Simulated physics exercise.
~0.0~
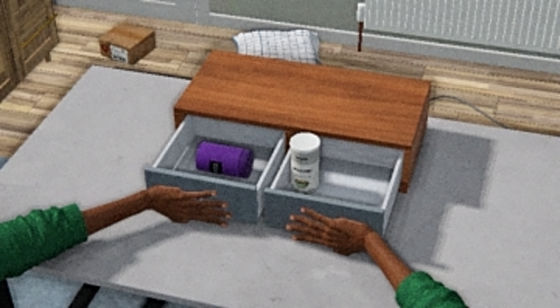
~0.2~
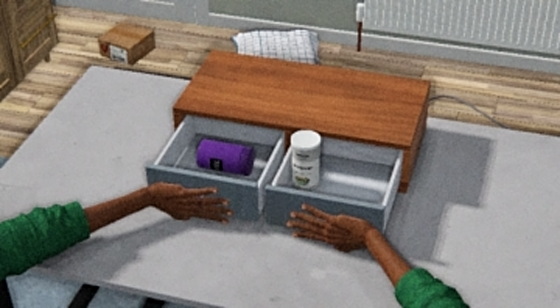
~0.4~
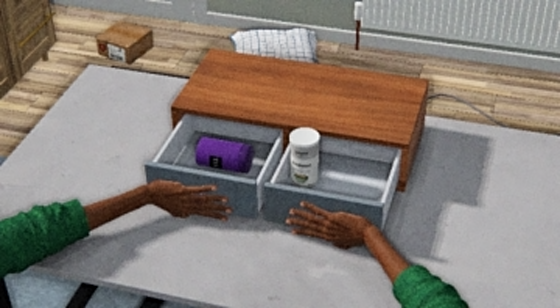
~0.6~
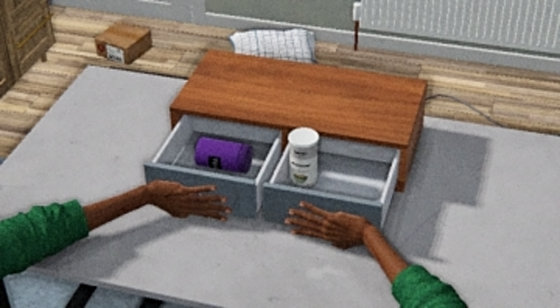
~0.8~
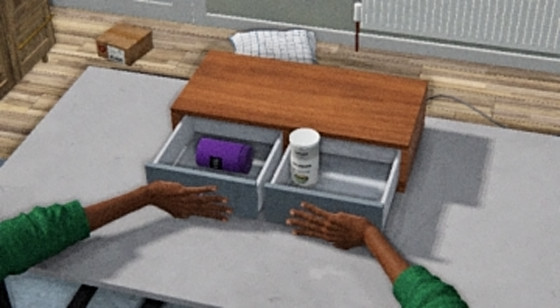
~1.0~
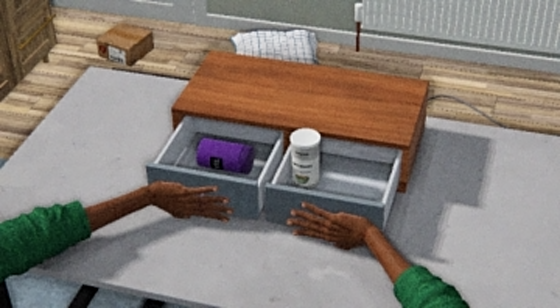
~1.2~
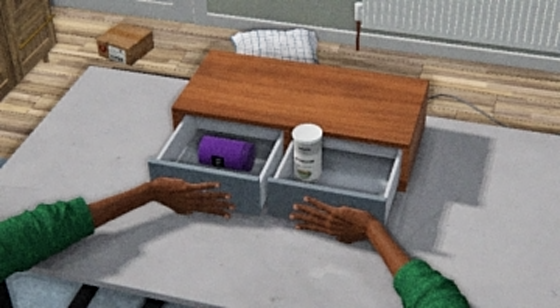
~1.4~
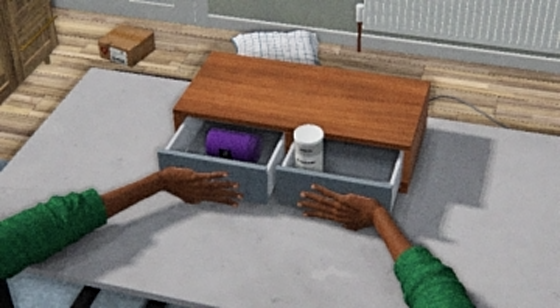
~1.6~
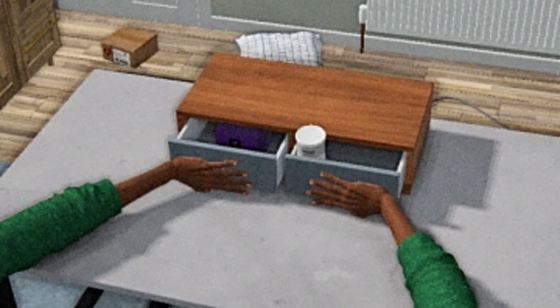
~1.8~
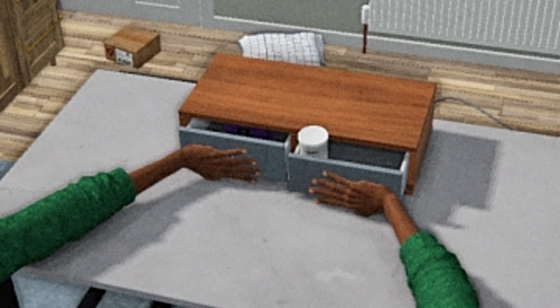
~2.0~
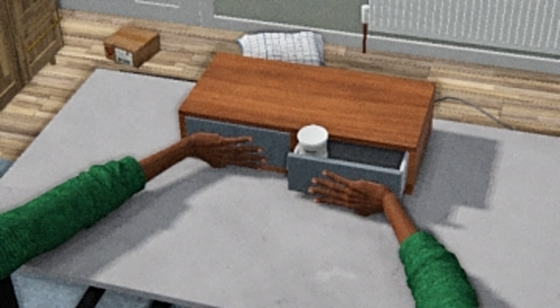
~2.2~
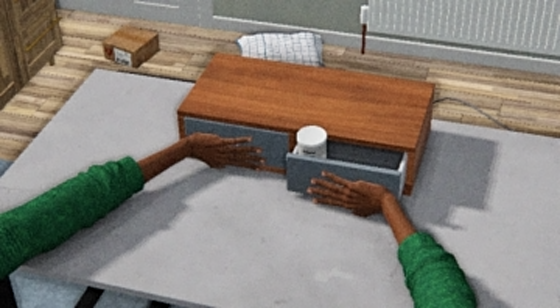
We see two open drawers side by side in a wooden chest, a purple jar lying in the left and a white tin upright in the right. Two hands push the fronts inward; the left drawer closes fully, while the right stops partway and stays ajar, the tin still showing.
